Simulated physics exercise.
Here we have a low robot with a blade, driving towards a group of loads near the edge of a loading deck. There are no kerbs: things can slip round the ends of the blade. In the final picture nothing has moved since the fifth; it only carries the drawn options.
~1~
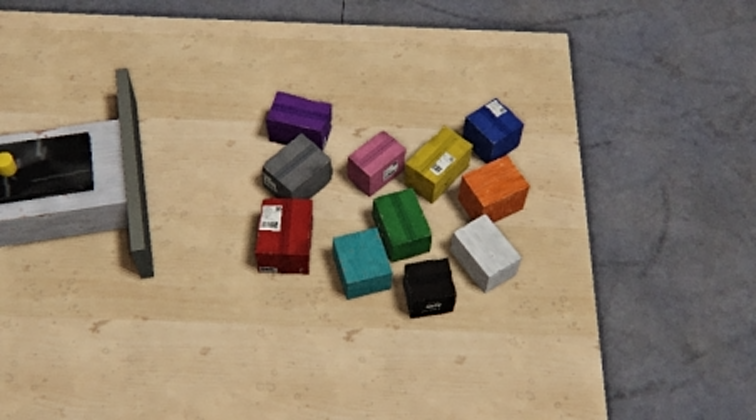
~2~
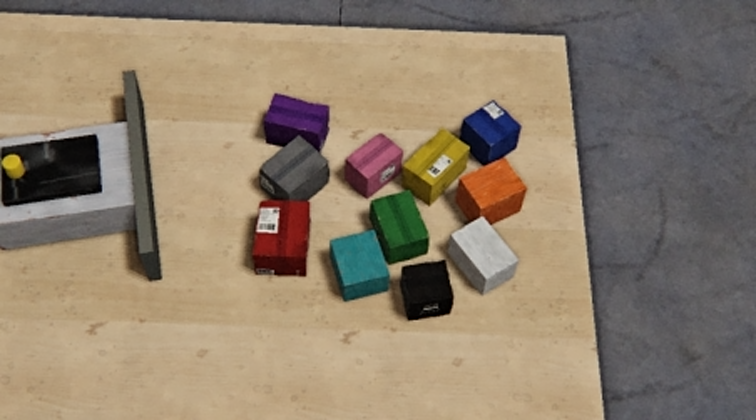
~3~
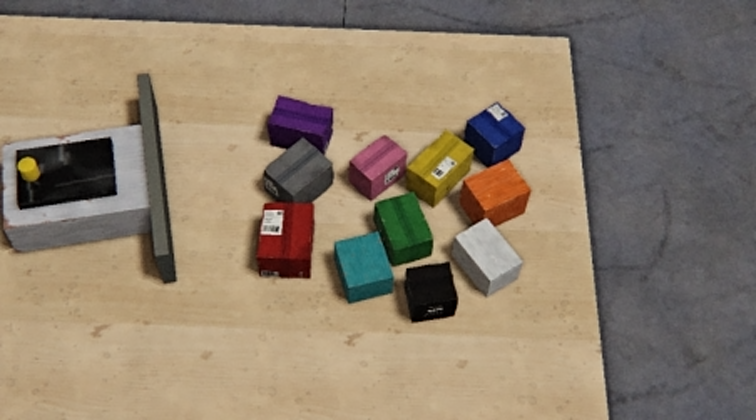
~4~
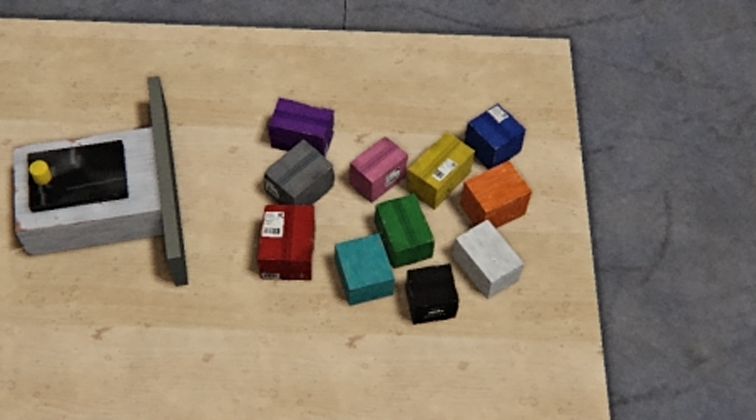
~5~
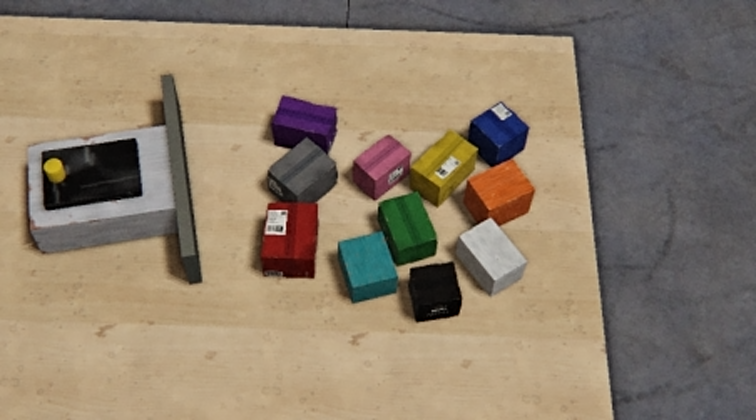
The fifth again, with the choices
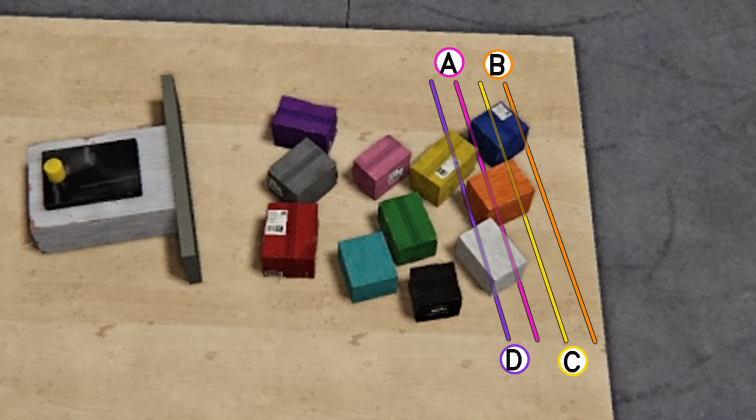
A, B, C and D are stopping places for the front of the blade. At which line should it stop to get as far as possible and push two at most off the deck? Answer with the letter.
A is the last line within the limit.
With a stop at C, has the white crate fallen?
Yes.
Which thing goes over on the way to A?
The orange crate goes over.
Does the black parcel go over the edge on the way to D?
No.
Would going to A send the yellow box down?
By then, no.
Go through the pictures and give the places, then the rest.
In the first picture, robot (51, 165); white crate (485, 254); grey parcel (297, 173).
In the second picture, robot (58, 167); orange crate (490, 195).
In the third picture, robot (74, 170); green parcel (403, 229).
In the fourth picture, robot (85, 173); red parcel (287, 242).
In the fifth picture, robot (99, 171); black parcel (435, 292); purple box (305, 126); yellow box (443, 169).
On the copy, A at (493, 201); B at (547, 202); C at (520, 202); D at (467, 200).
On A. First, robot (216, 175); black parcel (442, 293); purple box (322, 124).
Then, robot (331, 179); orange crate (532, 193); blue parcel (523, 121).
Finally, robot (420, 182); orange crate over the edge; white crate (599, 281); one fallen.
By contrast, B drops seven; C drops four; D is within the limit but short.
